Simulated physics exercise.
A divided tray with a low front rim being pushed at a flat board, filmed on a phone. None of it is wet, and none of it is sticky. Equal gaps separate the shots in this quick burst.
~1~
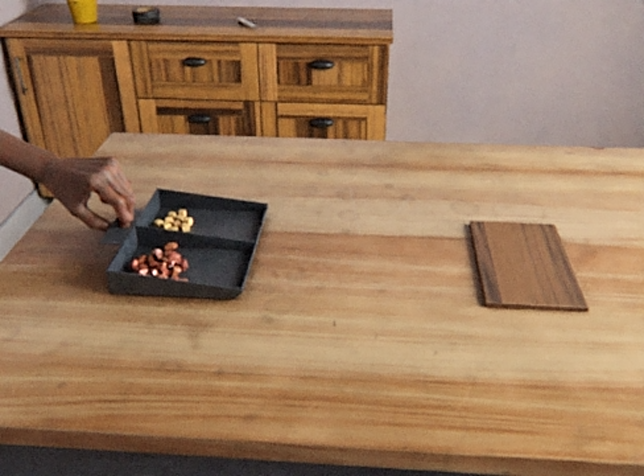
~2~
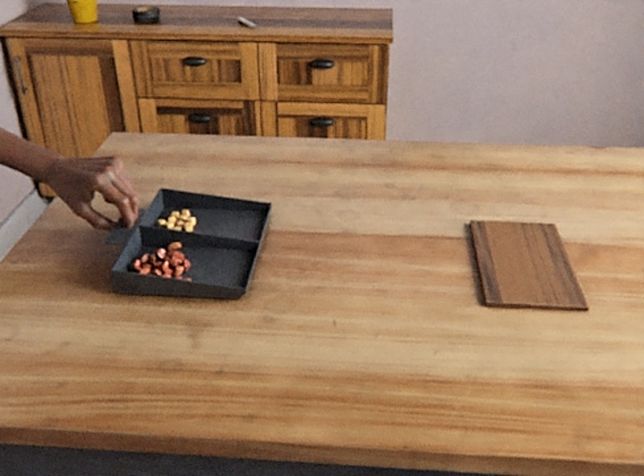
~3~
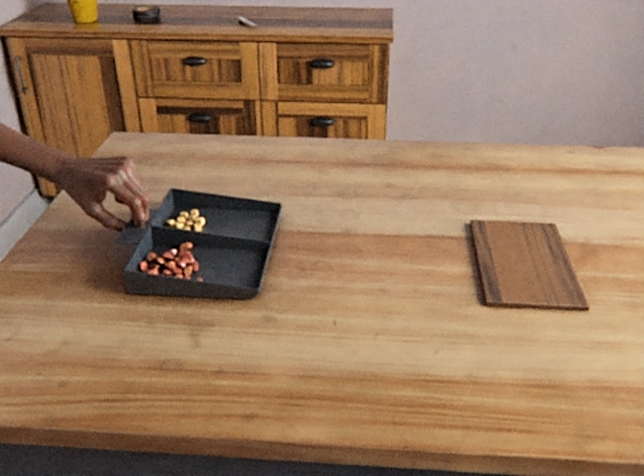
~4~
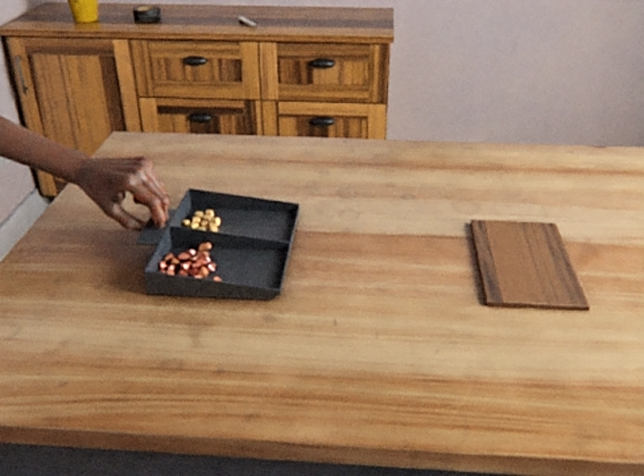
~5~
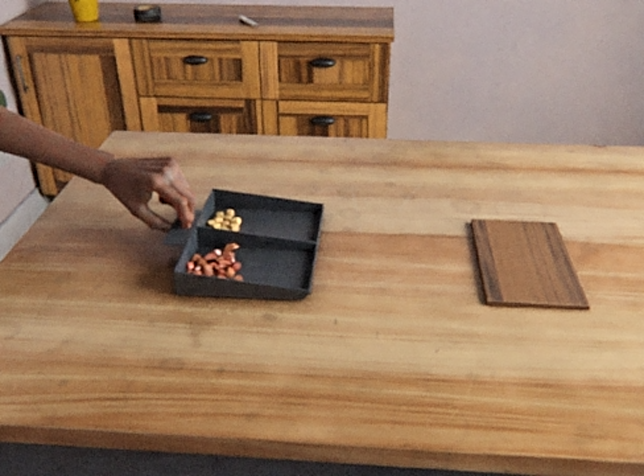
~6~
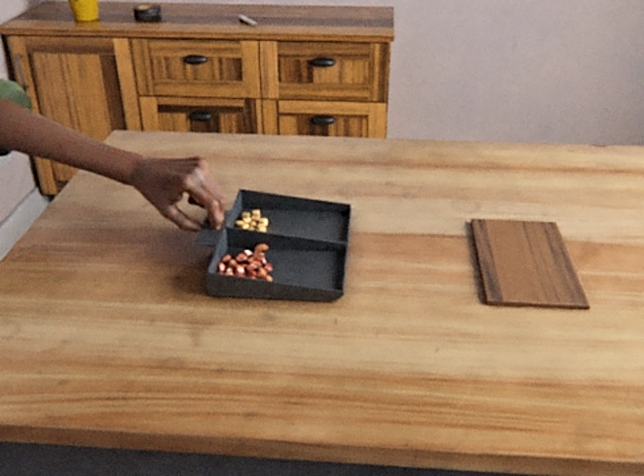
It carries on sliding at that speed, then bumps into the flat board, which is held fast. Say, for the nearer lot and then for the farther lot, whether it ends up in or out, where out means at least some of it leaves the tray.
Nearer lot - in; farther lot - in.
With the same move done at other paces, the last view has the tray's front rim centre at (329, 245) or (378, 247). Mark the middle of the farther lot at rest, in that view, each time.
Near (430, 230) in the first try and near (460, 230) in the second.
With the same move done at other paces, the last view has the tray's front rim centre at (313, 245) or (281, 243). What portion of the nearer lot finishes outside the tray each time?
Lab note: Share about 0 per cent at the first pace, 0 per cent at the second.
Then, 0.12 s later than the last frame, tray still sliding, front rim near (414, 249); nearer lot all inside; farther lot all inside.
Then, 0.33 s later than the last frame, tray stopped at the flat board; nearer lot all inside, moved towards the front rim; farther lot all inside, moved towards the front rim.
When it is over, tray stopped at the flat board; nearer lot all inside, moved towards the front rim; farther lot all inside, moved towards the front rim.
